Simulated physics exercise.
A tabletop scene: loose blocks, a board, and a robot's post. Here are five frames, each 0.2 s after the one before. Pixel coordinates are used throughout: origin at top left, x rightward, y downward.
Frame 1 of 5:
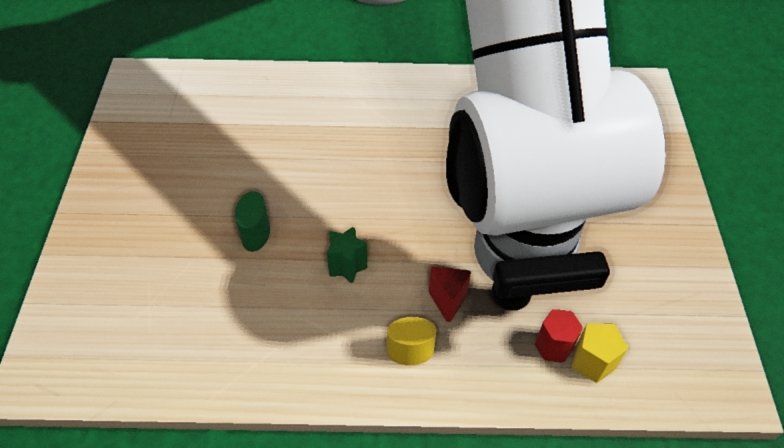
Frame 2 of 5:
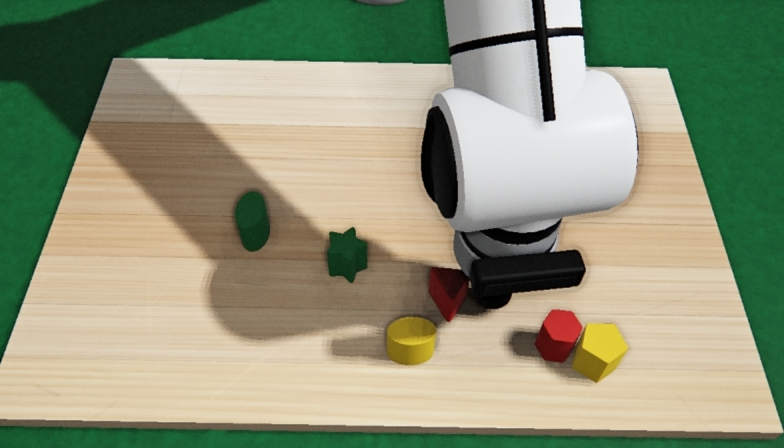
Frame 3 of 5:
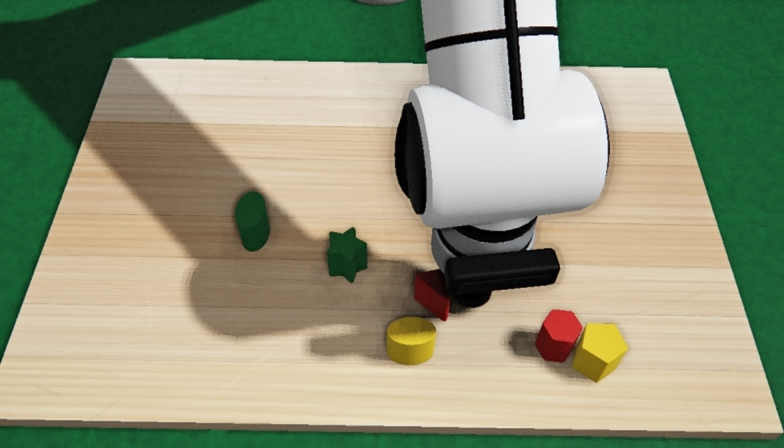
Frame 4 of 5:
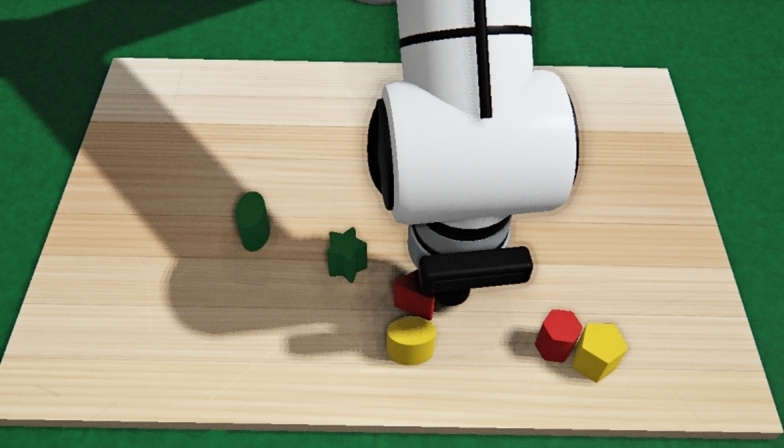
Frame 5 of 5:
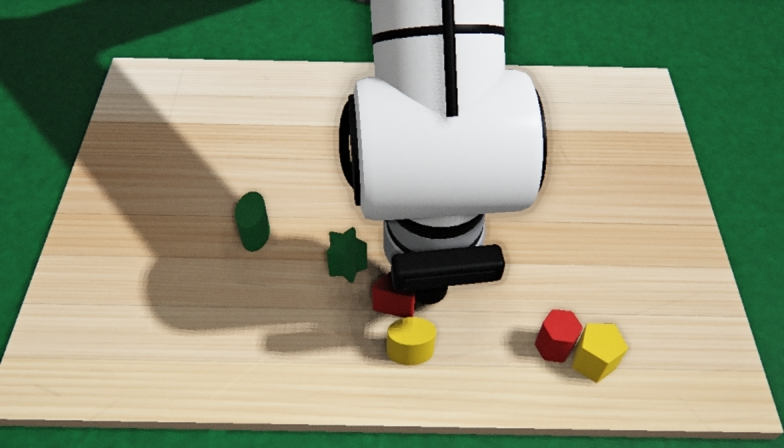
A white robot arm slid left across a wooden board and pushed a red triangular block along, between a green star and a yellow round block, while the other blocks stayed still.
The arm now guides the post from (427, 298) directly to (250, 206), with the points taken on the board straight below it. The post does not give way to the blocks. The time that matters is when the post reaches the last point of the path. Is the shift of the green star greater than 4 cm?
That would be a yes.
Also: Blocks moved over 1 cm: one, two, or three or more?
The count will be 3 or more.
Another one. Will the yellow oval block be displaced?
Short answer: No.
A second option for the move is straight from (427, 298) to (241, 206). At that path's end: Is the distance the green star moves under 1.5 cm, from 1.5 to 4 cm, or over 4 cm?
Once the path is done, the green star lies more than 4 cm from its present place.
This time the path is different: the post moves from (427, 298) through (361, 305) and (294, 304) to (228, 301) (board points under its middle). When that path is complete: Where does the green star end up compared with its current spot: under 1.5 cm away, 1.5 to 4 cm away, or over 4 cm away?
The distance will be below 1.5 cm.
What follows on the original path. One third of the way, post at (363, 253); green star at (325, 239), turned 25° anticlockwise; red triangular block at (371, 278), turned 40° anticlockwise.
Two thirds of the way, post at (303, 223); green star at (277, 231), turned 90° anticlockwise; red triangular block at (371, 278), turned 40° anticlockwise.
At the end, post at (248, 195); green oval block at (228, 206), turned 70° anticlockwise; green star at (274, 229), turned 110° anticlockwise; red triangular block at (371, 278), turned 40° anticlockwise; yellow oval block unmoved.
